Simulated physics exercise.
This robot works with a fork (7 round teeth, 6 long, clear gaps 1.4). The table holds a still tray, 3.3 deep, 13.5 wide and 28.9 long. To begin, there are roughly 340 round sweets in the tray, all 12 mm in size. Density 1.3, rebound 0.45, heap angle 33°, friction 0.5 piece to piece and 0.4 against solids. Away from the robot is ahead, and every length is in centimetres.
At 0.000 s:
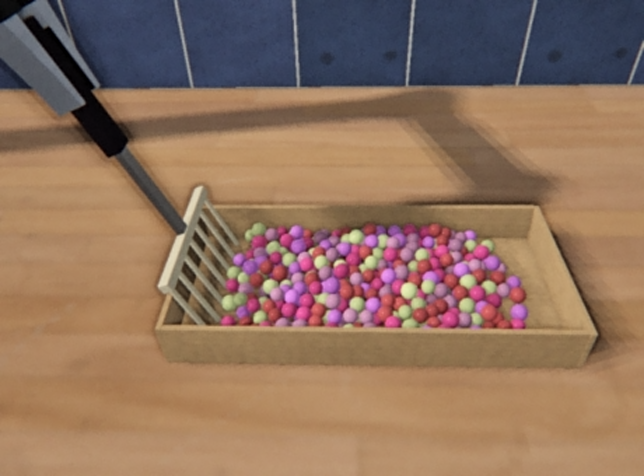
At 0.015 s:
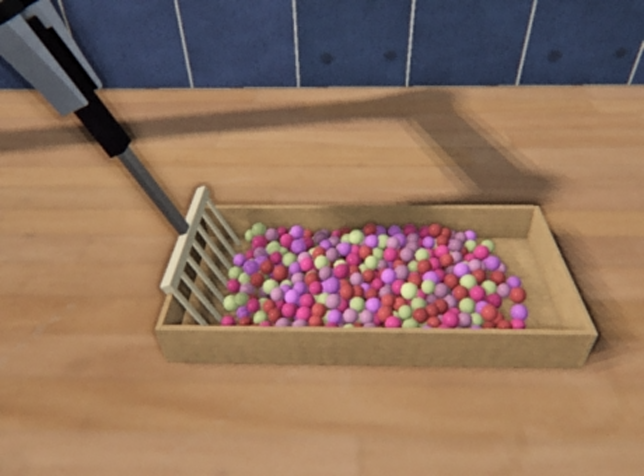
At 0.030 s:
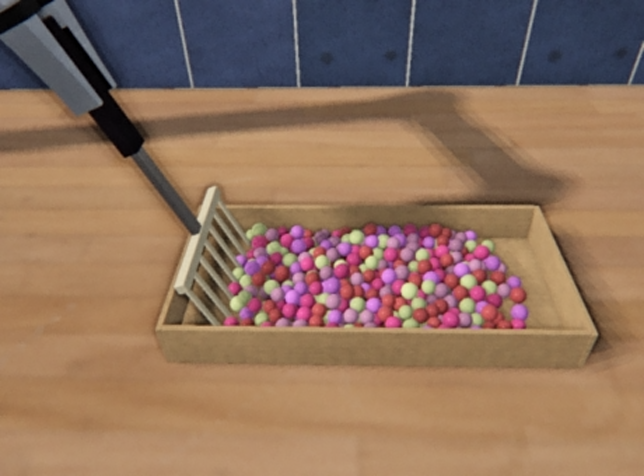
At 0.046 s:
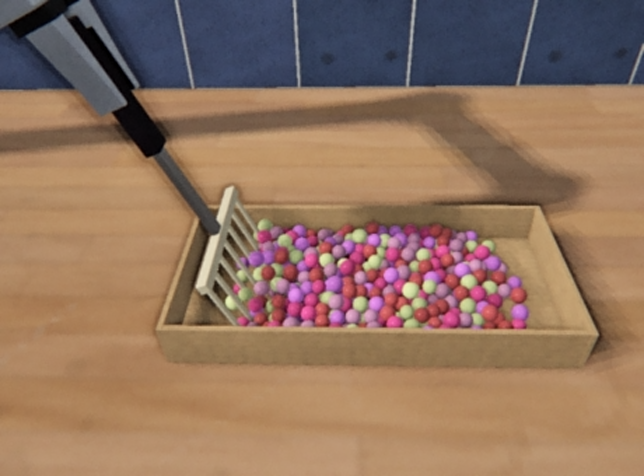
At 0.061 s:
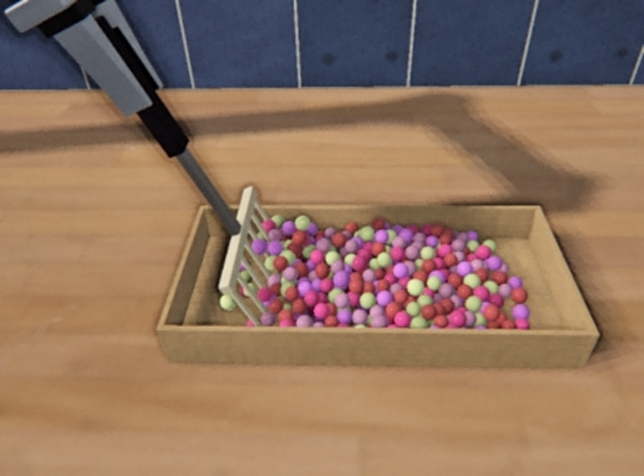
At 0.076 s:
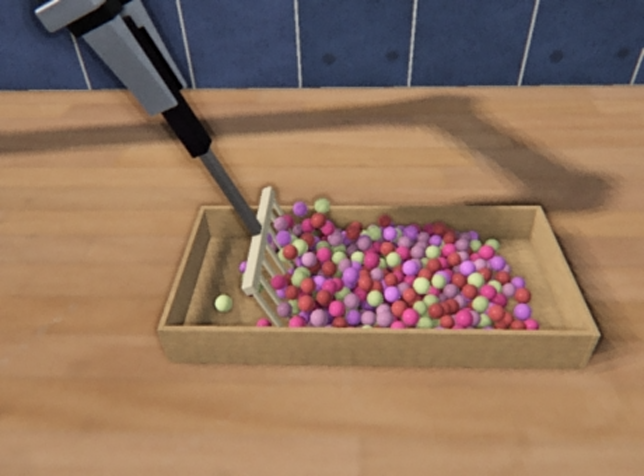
On a wooden counter by a blue tiled wall, a robot arm held a pale fork in a tray of colourful round sweets, then pushed it right, heaping them up while a green one slipped behind.
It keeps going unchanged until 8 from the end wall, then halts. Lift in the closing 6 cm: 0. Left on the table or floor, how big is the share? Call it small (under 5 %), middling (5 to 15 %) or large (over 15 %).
It is large, over 15 %.
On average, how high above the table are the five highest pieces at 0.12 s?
They are around 10 cm up.
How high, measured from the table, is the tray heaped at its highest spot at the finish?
Height: Roughly 5.0 cm.
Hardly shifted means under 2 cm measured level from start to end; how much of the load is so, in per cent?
Near 0 per cent of the pieces.
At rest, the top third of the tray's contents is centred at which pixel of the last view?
Close to (524, 276).
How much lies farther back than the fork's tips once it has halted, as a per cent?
Fraction behind tips: Near 20 in a hundred.
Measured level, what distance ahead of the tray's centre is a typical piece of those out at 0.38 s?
Around 22 cm, I'd say.
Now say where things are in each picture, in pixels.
Fork bar at (186, 234), sloping 67°; upper third of the load around (362, 274), from x 230 to 520, top at y 230; 342 in the tray, in the first picture.
Fork bar at (188, 234), sloping 67°; upper third of the load around (362, 276), from x 230 to 520, top at y 230, in the second picture.
Fork bar at (200, 235), sloping 67°; upper third of the load around (357, 276), from x 230 to 520, top at y 230, in the third picture.
Fork bar at (220, 235), sloping 67°; upper third of the load around (350, 273), from x 235 to 520, top at y 225, in the fourth picture.
Fork bar at (240, 235), sloping 67°; upper third of the load around (341, 271), from x 230 to 520, top at y 220, in the fifth picture.
Fork bar at (261, 235), sloping 67°; upper third of the load around (351, 266), from x 225 to 530, top at y 205; 342 in the tray, in the sixth picture.
After 0.12 s, sloping 67°, highest piece 12 above the table; 339 in the tray, 3 in flight or on the tool.
After 0.16 s, sloping 67°, highest piece 15 above the table; 336 in the tray, 6 in flight or on the tool.
After 0.38 s, sloping 67°, highest piece 6 above the table; 258 in the tray, 77 on the table or floor, 7 in flight or on the tool.
After 1.08 s, sloping 67°, highest piece 5 above the table; 257 in the tray, 85 on the table or floor.
At rest, 257 in the tray, 85 on the table or floor. That is 25 % on the table or floor.
